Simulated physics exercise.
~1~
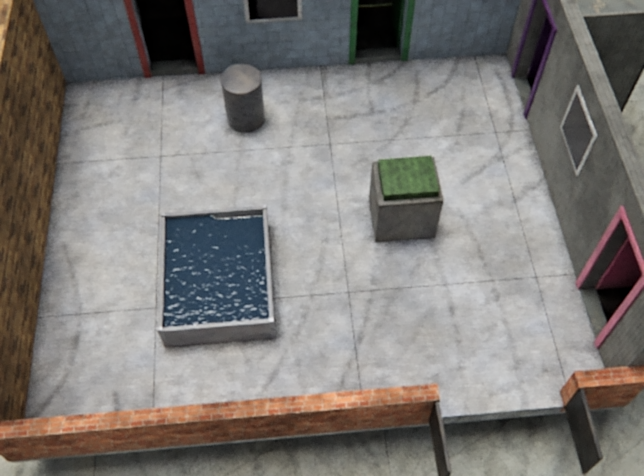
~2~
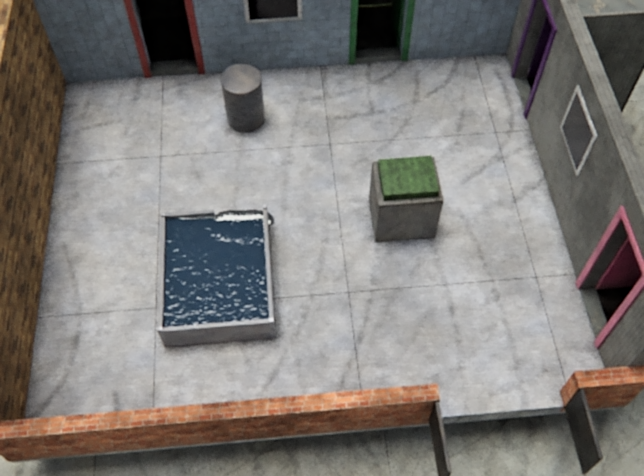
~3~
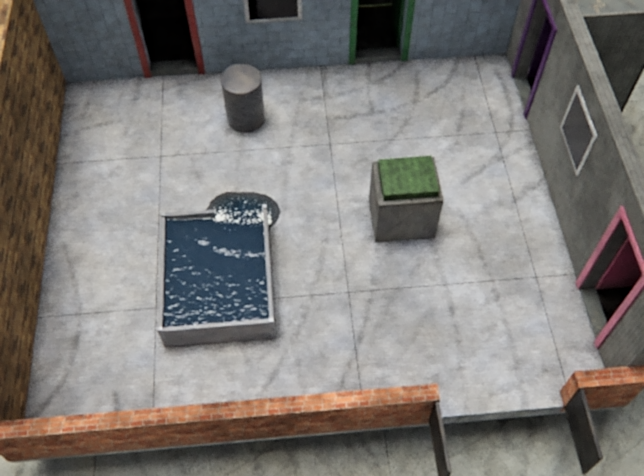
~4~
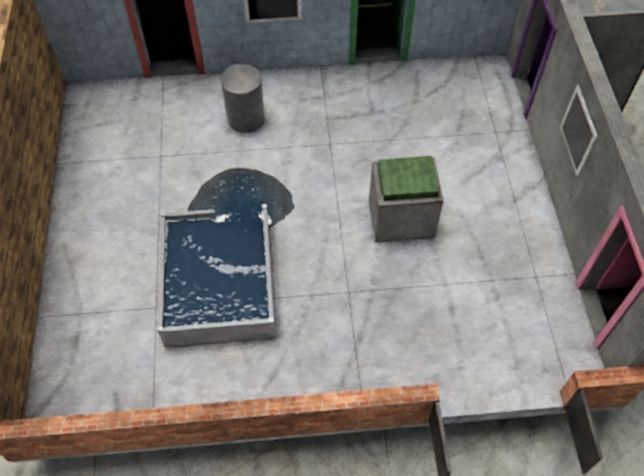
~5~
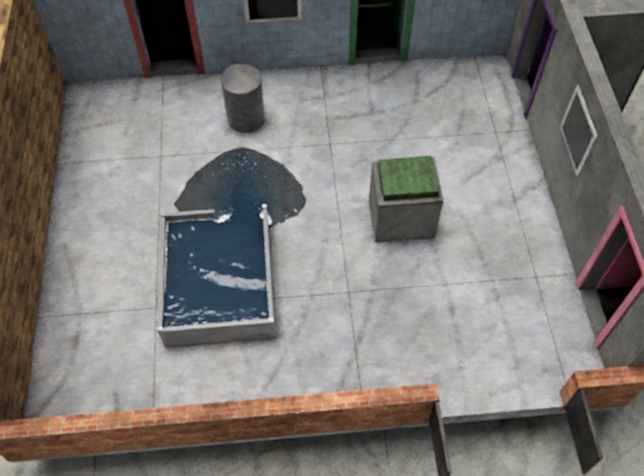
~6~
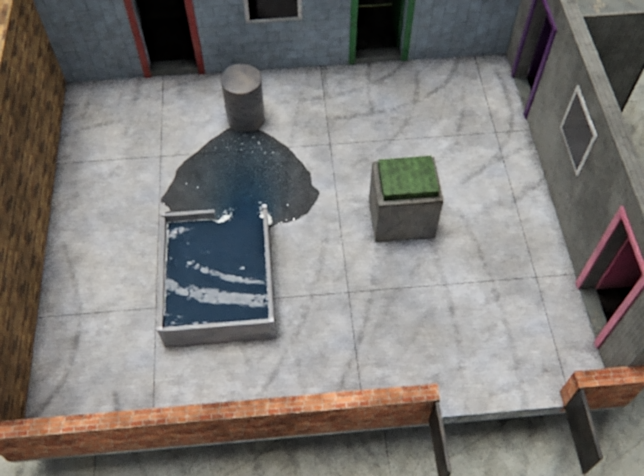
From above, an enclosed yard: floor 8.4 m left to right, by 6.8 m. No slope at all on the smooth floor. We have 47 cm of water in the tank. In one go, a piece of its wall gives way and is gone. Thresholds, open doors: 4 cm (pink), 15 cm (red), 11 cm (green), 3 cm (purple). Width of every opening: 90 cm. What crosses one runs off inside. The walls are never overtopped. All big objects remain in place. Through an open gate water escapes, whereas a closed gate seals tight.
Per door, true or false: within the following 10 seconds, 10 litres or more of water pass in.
Pink door: False. Red door: False. Green door: False. Purple door: True.
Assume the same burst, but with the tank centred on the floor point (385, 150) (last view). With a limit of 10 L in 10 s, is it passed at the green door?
Lab note: Green door limit exceeded.
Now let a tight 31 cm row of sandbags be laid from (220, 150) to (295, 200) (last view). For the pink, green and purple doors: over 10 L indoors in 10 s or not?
Then, at the pink door it's not exceeded, at the green door it's not exceeded, at the purple door it's not exceeded.
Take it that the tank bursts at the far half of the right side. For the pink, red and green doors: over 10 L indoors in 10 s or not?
Pink exceeds; red falls short; green falls short.
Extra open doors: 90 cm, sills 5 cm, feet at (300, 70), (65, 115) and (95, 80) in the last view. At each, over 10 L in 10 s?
The first one exceeds it, the second one exceeds it, and the third one exceeds it.
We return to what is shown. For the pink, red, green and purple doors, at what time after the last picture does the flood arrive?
So pink at 8.5 s, red at 1.0 s, green at 1.6 s, and purple at 3.4 s.
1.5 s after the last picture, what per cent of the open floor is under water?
About 20 per cent.
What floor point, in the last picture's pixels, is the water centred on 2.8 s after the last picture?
Roughly (243, 192).
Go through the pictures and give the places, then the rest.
In the first picture, still water, 47 cm deep, in the tank at (216, 268).
In the second picture, the front is at a hidden place, 0.5 m from the gap on the tank's far side; 0.2 m2 of floor is under water; 47 cm left at the back of the tank.
In the third picture, water pours out on the tank's far side and has run 0.7 m, to (227, 197); typically 8 cm deep outside, 47 cm at the tank's back.
In the fourth picture, water pours out on the tank's far side and has run 1.2 m, to (229, 174); typically 5 cm deep outside, 47 cm at the tank's back.
In the fifth picture, water pours out on the tank's far side and has run 1.6 m, to (249, 153); typically 4 cm deep outside, 47 cm at the tank's back.
In the sixth picture, water pours out on the tank's far side and has run 2.1 m, to (235, 131); typically 3 cm deep outside, 47 cm at the tank's back.
Then, 0.7 s after the last picture water covers 15 % of the floor and is deepest (24 cm) near (245, 219); pink door not reached, red door not reached, green door not reached, purple door not reached.
Then, 1.5 s after the last picture water covers 20 % of the floor and is deepest (22 cm) near (242, 136); pink door not reached, red door 13 cm at the sill, 0 L in, green door not reached, purple door not reached.
Then, 2.8 s after the last picture water covers 30 % of the floor and is deepest (20 cm) near (66, 89); pink door not reached, red door 10 cm at the sill, 0 L in, green door 11 cm at the sill, 0 L in, purple door not reached.
Then, 5.3 s after the last picture water covers 40 % of the floor and is deepest (10 cm) near (114, 93); pink door not reached, red door 8 cm at the sill, 0 L in, green door 7 cm at the sill, 1 L in, purple door 8 cm at the sill, 22 L in.
Then, 9.3 s after the last picture water covers 65 % of the floor and is deepest (6 cm) near (515, 109); pink door 2 cm at the sill, 0 L in, red door 5 cm at the sill, 0 L in, green door 4 cm at the sill, 1 L in, purple door 6 cm at the sill, 65 L in.
